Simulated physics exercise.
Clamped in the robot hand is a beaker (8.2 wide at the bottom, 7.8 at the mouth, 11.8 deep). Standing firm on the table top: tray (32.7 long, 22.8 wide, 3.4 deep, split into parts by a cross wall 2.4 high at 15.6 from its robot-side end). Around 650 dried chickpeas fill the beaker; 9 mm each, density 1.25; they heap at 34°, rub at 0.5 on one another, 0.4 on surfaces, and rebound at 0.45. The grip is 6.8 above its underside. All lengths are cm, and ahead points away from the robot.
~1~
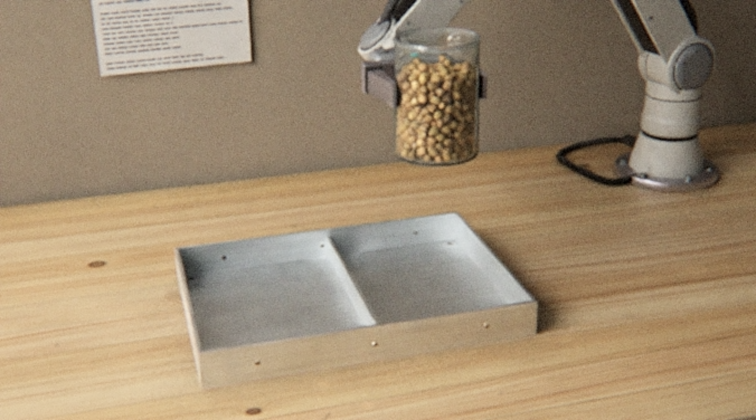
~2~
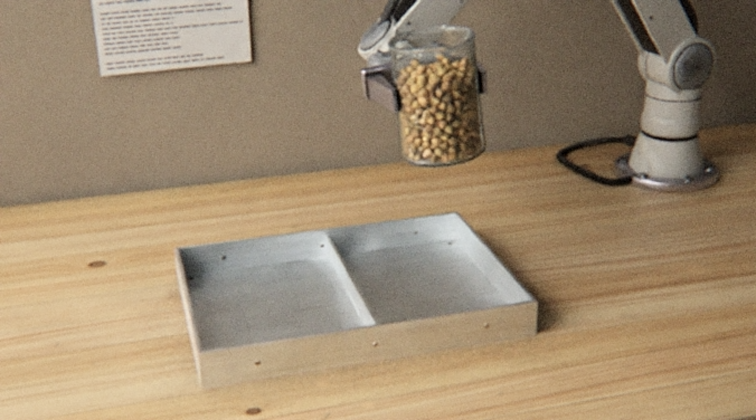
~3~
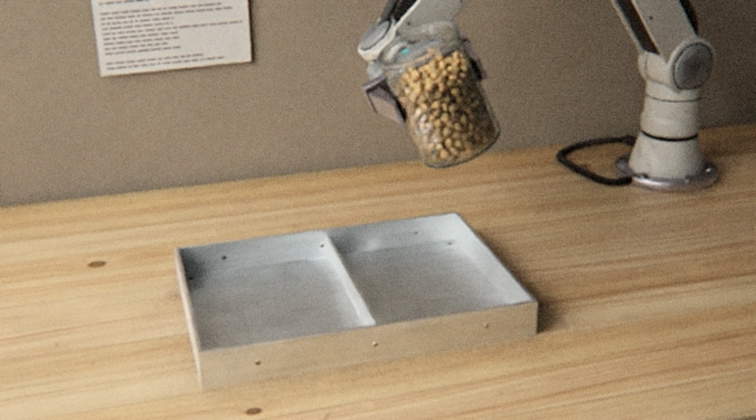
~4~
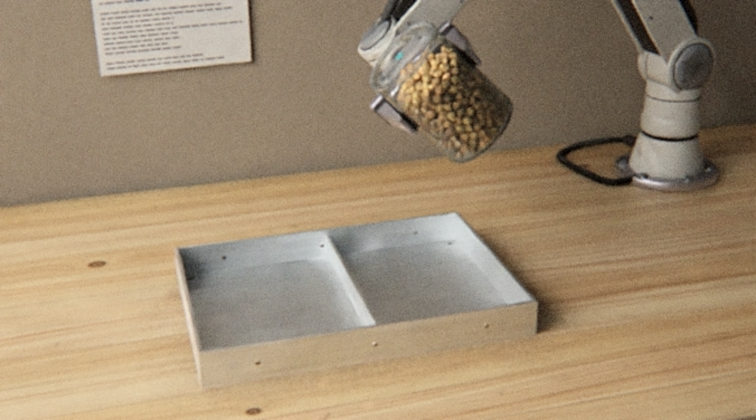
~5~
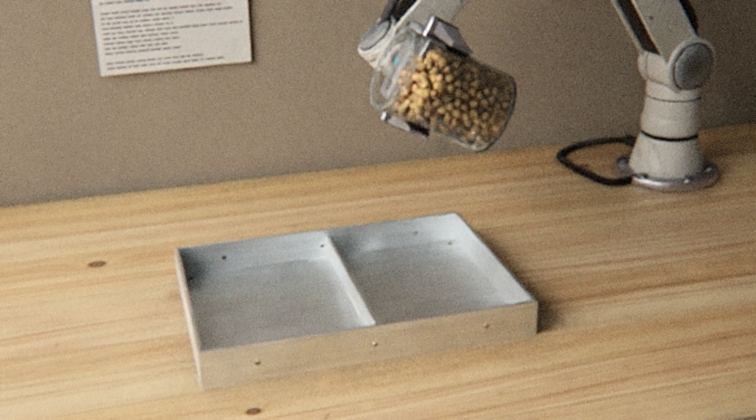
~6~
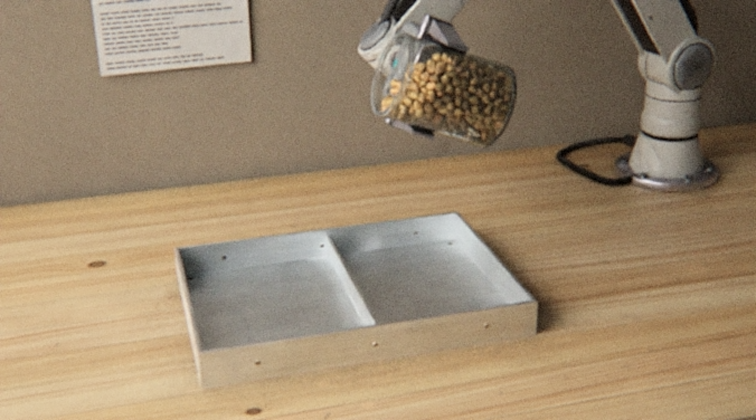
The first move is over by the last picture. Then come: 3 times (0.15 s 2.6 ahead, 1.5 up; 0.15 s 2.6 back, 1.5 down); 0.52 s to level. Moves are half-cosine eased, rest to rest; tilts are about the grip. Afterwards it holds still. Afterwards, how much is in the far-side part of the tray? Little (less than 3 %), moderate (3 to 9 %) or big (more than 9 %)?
In the far-side part of the tray the share is moderate, 3 to 9 %.
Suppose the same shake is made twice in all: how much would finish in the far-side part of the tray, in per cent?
It would be near 5 per cent.
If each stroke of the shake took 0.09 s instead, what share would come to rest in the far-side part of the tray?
In that case some 30 per cent.
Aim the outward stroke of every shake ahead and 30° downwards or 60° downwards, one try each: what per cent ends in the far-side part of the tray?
About 0 and 0 per cent.
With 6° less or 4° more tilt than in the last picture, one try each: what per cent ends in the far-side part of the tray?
About 0 and 10 per cent.
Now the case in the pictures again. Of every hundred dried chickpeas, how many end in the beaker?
Roughly 90 per cent.
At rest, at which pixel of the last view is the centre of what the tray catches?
At about (318, 300).
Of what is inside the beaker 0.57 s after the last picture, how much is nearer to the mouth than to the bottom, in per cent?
About 35 per cent.
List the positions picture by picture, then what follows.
The first picture shows beaker middle at (437, 97), level; upper third of the load around (436, 82), from x 400 to 470, top at y 55; 648 in the beaker.
The second picture shows beaker middle at (437, 97), tilted 6° forward; upper third of the load around (438, 81), from x 400 to 475, top at y 55.
The third picture shows beaker middle at (440, 96), tilted 23° forward; upper third of the load around (440, 82), from x 400 to 490, top at y 50.
The fourth picture shows beaker middle at (442, 94), tilted 45° forward; upper third of the load around (444, 80), from x 400 to 505, top at y 50.
The fifth picture shows beaker middle at (444, 92), tilted 62° forward; upper third of the load around (448, 76), from x 395 to 505, top at y 50.
The sixth picture shows beaker middle at (444, 91), tilted 68° forward; upper third of the load around (453, 76), from x 385 to 505, top at y 55; 648 in the beaker.
Then, 0.57 s later, tilted 68° forward, highest piece 25 above the table; 619 in the beaker, 7 in the far-side part, 4 in the robot-side part, 18 in flight or on a rim.
Then, 1.14 s later, tilted 39° forward, highest piece 26 above the table; 594 in the beaker, 34 in the far-side part, 20 in the robot-side part.
Then, 1.62 s later, level, highest piece 27 above the table; 594 in the beaker, 34 in the far-side part, 20 in the robot-side part.
Then, 2.67 s later, level, highest piece 27 above the table; 594 in the beaker, 34 in the far-side part, 20 in the robot-side part.
At rest, 594 in the beaker, 34 in the far-side part, 20 in the robot-side part. That is 5 % in the far-side part of the tray.
